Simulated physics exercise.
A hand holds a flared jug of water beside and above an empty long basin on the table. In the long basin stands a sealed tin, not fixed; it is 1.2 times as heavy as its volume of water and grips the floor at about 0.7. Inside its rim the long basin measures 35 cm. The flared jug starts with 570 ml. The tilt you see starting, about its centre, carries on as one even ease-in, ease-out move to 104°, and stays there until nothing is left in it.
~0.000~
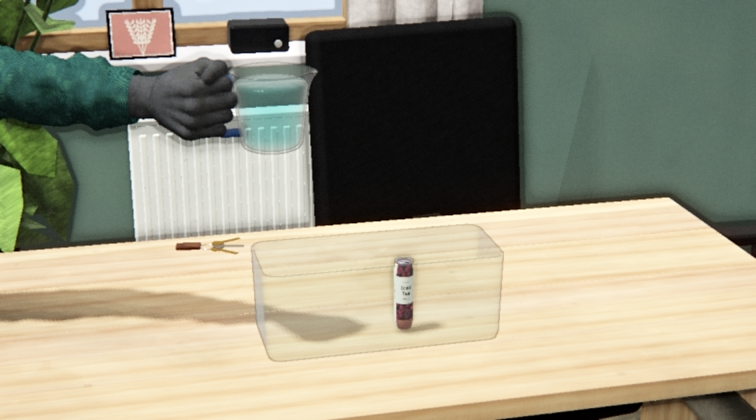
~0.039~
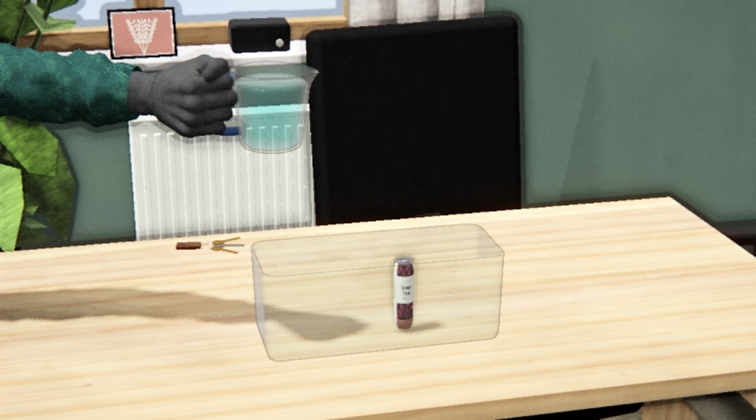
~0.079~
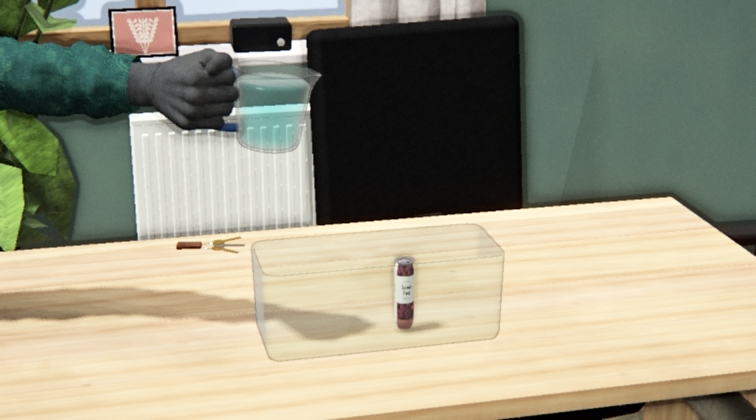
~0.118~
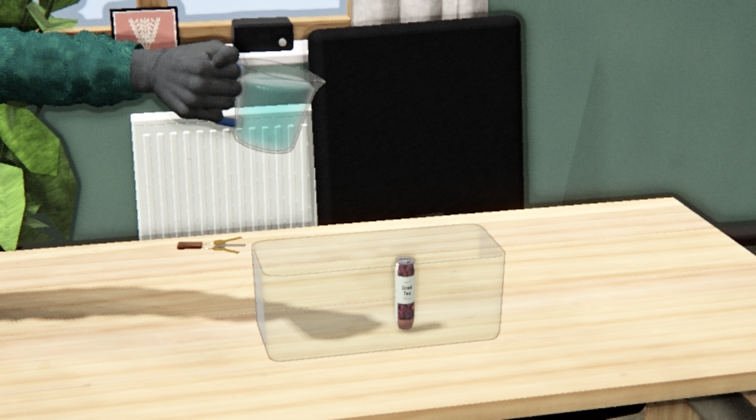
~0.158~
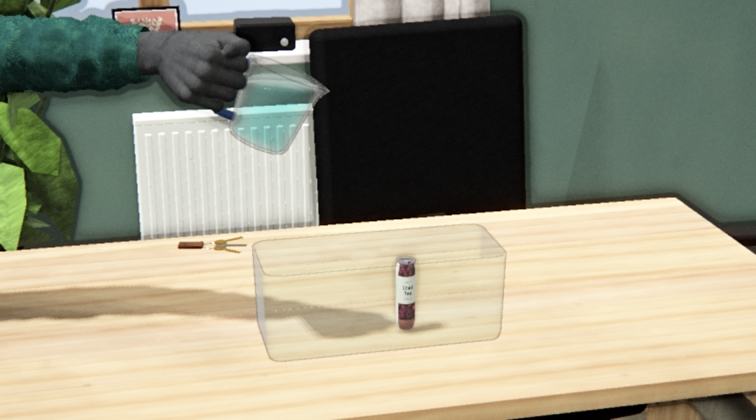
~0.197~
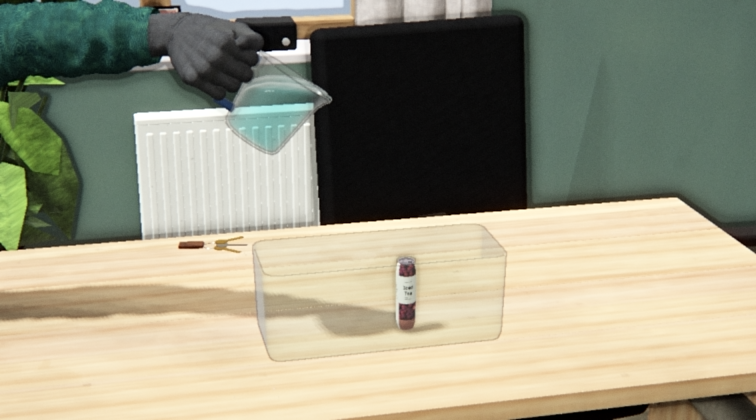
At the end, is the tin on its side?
The tin falls.
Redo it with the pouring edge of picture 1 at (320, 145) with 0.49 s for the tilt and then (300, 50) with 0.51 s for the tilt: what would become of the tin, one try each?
First it stays up; then it stays up.
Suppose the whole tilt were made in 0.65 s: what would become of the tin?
The tin topples.
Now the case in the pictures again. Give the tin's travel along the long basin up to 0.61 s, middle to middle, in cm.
Some 3 cm.
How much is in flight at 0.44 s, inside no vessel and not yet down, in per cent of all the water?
Near 48 in a hundred.
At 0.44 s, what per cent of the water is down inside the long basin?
Some 8 per cent.
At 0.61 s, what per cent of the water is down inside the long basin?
Near 66 in a hundred.
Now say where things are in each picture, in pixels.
In the first frame, it leans 0°; its right rim is at (317, 70); the water meets the walls at (234, 84) and (306, 79); the long basin's rim runs from (257, 261) to (491, 240); the tin's top is at (404, 264).
In the second frame, it leans 2°; its right rim is at (318, 70); the water meets the walls at (234, 83) and (307, 80).
In the third frame, it leans 7°; its right rim is at (321, 74); the water meets the walls at (236, 80) and (309, 80).
In the fourth frame, it leans 14°; its right rim is at (325, 80); the water meets the walls at (240, 79) and (313, 82).
In the fifth frame, it leans 25°; its right rim is at (329, 90); the water meets the walls at (242, 82) and (320, 86).
In the sixth frame, it leans 36°; its right rim is at (331, 101); the water meets the walls at (237, 97) and (322, 90); 1 per cent is over the edge.
Then, 0.44 s in, the tilt is 101° and 43 per cent is still to pour; the tin stands where it began.
Then, 0.61 s in, the tilt is 104° and 9 per cent is still to pour; the tin leans 9°.
Then, 0.79 s in, the tilt is 104° and 1 per cent is still to pour; the tin leans 60°.
Then, 0.99 s in, the tilt is 104° and 0 per cent is still to pour; the tin lies on its side.
Finally, the tin lies on its side.
